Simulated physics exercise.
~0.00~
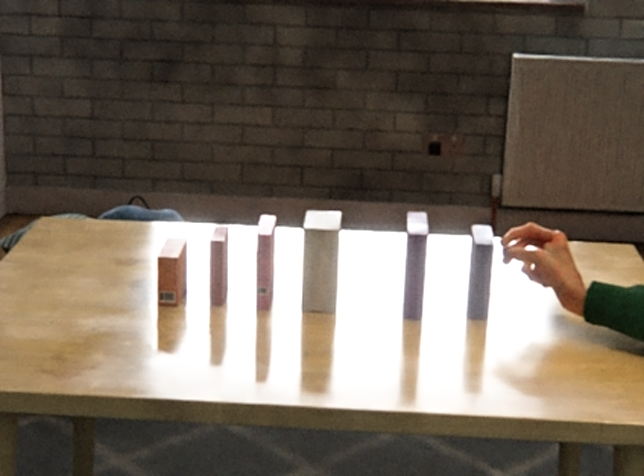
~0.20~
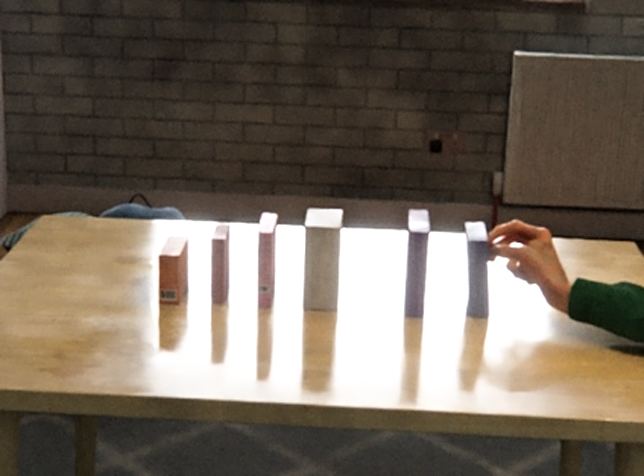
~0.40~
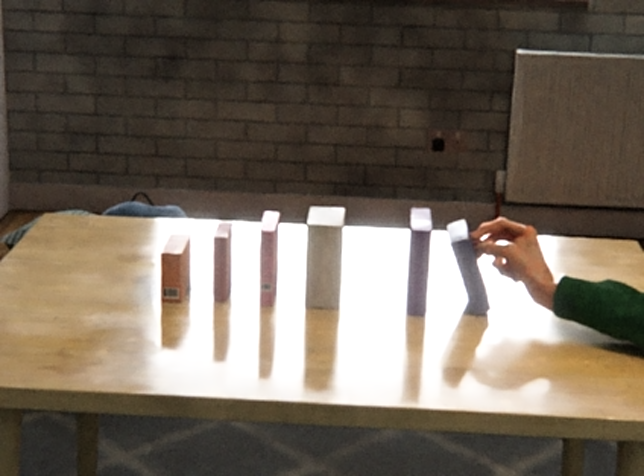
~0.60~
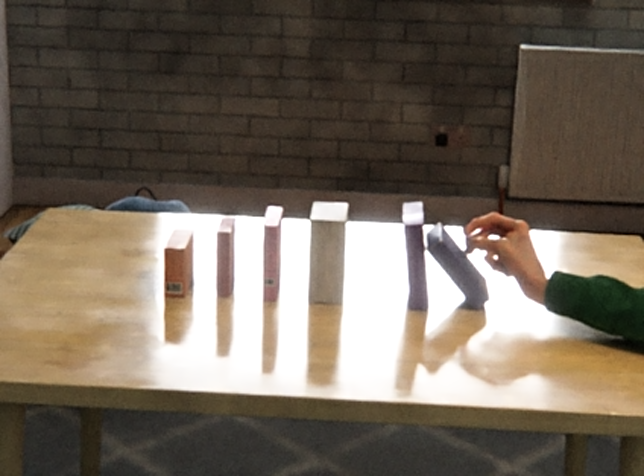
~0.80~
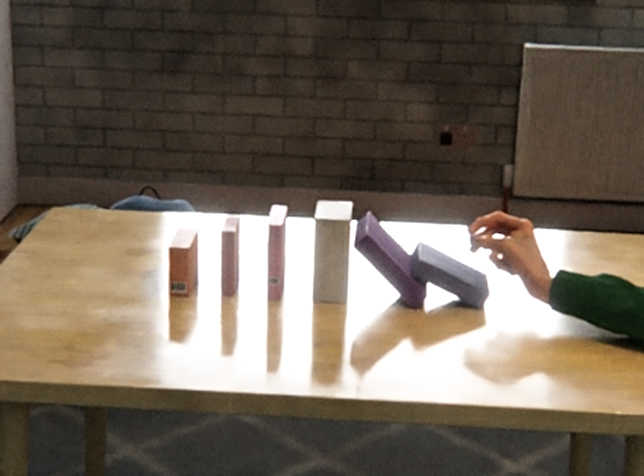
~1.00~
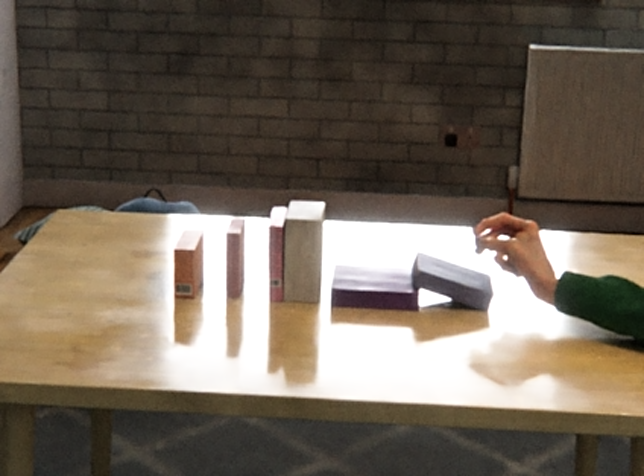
A hand tips the blue block left, toppling the purple block, which shoves the white block.
